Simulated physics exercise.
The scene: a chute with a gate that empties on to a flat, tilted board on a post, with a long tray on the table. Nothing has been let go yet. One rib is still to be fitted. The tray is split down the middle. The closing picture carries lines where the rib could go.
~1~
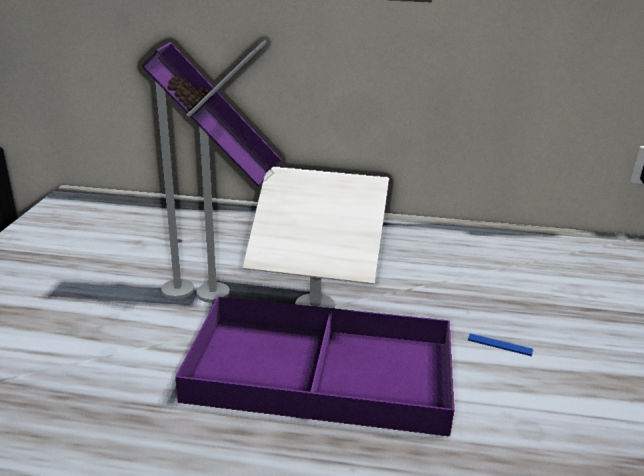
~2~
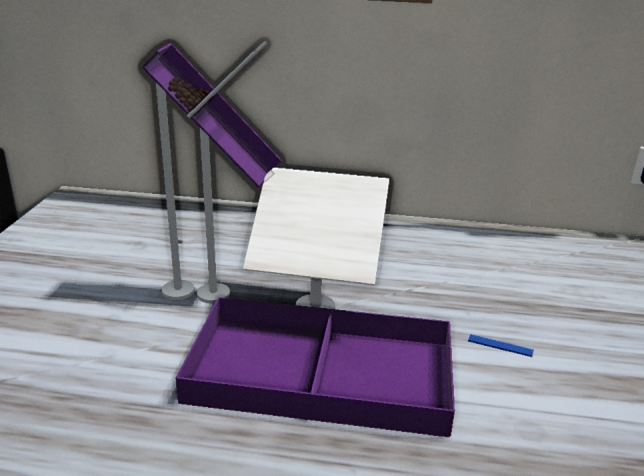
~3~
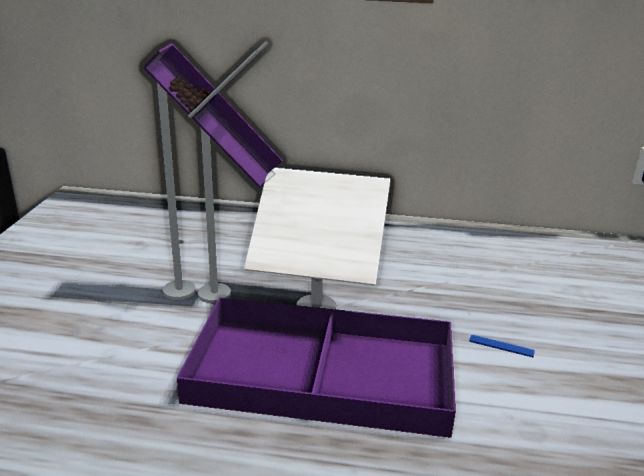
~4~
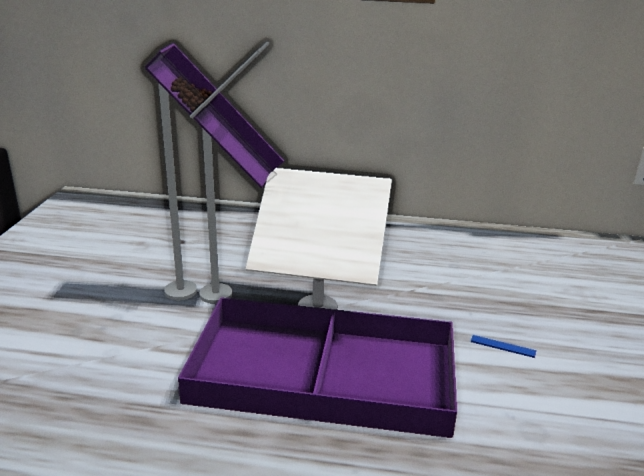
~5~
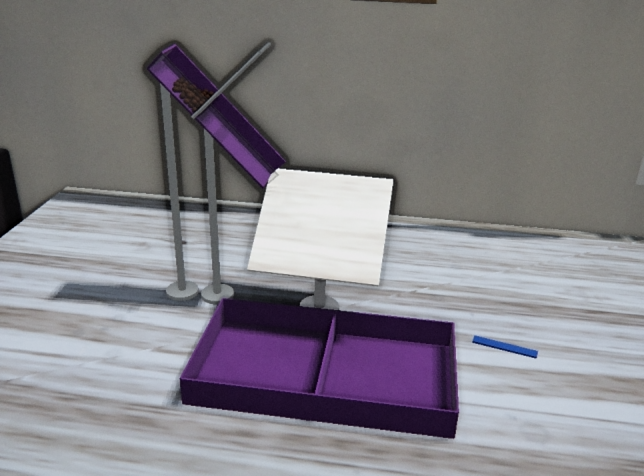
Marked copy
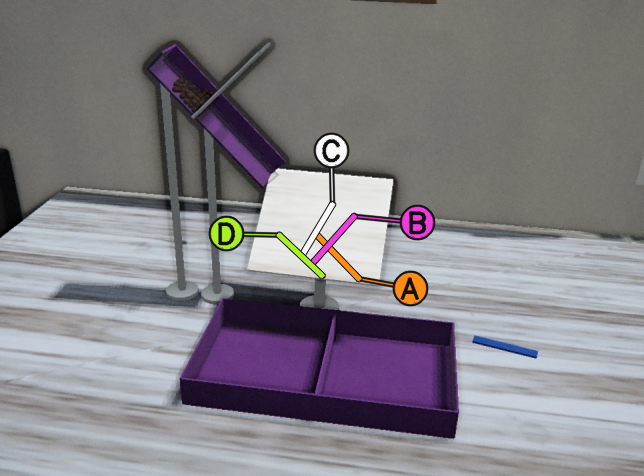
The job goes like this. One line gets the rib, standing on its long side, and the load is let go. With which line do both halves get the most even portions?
The best line is A.
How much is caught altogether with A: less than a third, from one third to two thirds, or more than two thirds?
More than two thirds.
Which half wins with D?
The right half.
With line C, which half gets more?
Left.
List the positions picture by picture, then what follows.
In the first frame, load behind the gate at (191, 91), allspice berries; lip of the chute at (263, 180), sloping fairly steeply.
In the second frame, middle of the board at (318, 222), tilted fairly steeply; middle of its low edge at (308, 276); of its high edge at (327, 173).
In the third frame, front corners of the tray at (177, 378) and (455, 411); front end of its middle wall at (313, 394).
In the fourth frame, middle of the load at (194, 92); lip at (265, 181).
In the fifth frame, middle of the load at (196, 93); lip at (267, 181).
On the marked copy, line A from (317, 235) to (358, 278); line B from (354, 216) to (314, 261); line C from (332, 204) to (302, 254); line D from (279, 235) to (322, 275).
If A is chosen, of what is caught, about half in the left half, about half in the right.
If B is chosen, of what is caught, nearly all in the left half, a small part in the right.
If C is chosen, of what is caught, nearly all in the left half, a small part in the right.
If D is chosen, of what is caught, a stray few in the left half, nearly all in the right.
